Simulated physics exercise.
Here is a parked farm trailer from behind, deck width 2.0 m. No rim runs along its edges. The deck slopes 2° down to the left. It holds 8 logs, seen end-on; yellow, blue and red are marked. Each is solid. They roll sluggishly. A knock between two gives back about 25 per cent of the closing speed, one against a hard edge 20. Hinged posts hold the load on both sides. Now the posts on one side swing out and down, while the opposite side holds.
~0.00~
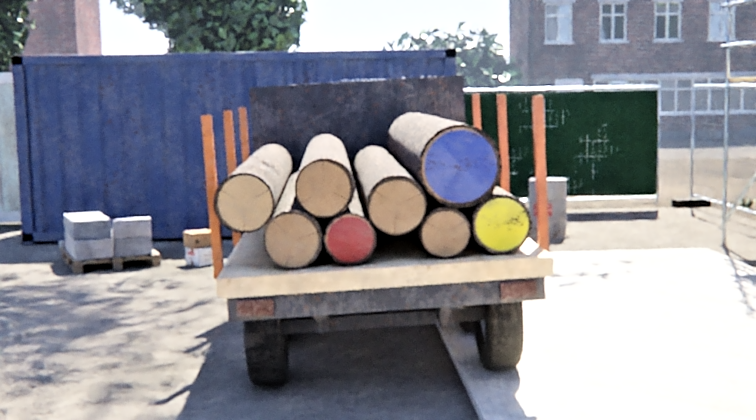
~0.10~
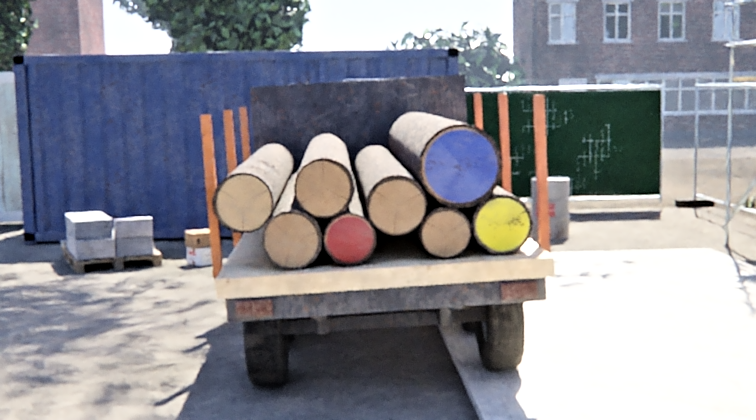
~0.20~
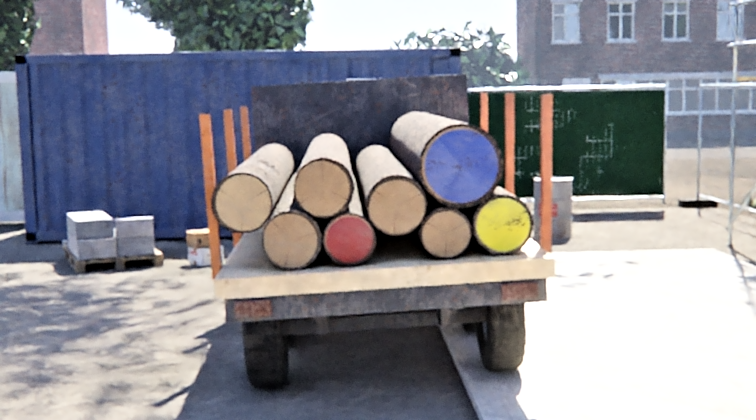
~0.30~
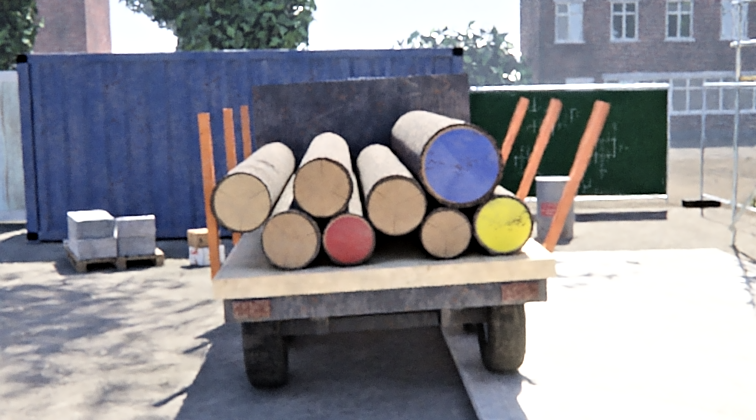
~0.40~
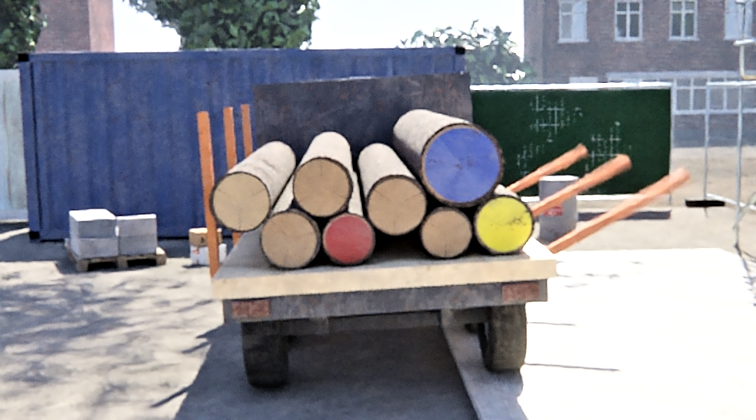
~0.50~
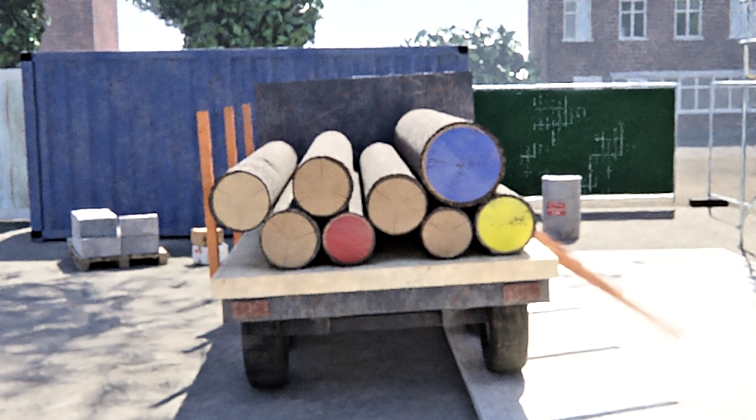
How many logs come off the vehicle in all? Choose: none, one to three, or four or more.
The answer is none, which leaves 8 of 8.
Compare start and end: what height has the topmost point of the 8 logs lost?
Roughly 0 cm.
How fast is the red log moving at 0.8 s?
Roughly 0.0 m/s.
Then, 0.8 s in, yellow is on the deck, 30 cm from the right edge; blue is up on others, 50 cm from the right edge; red is on the deck, 80 cm from the left edge; 0 of 8 are off.
In the end (1.2 s), yellow is on the deck, 30 cm from the right edge; blue is up on others, 50 cm from the right edge; red is on the deck, 80 cm from the left edge; 0 of 8 are off.
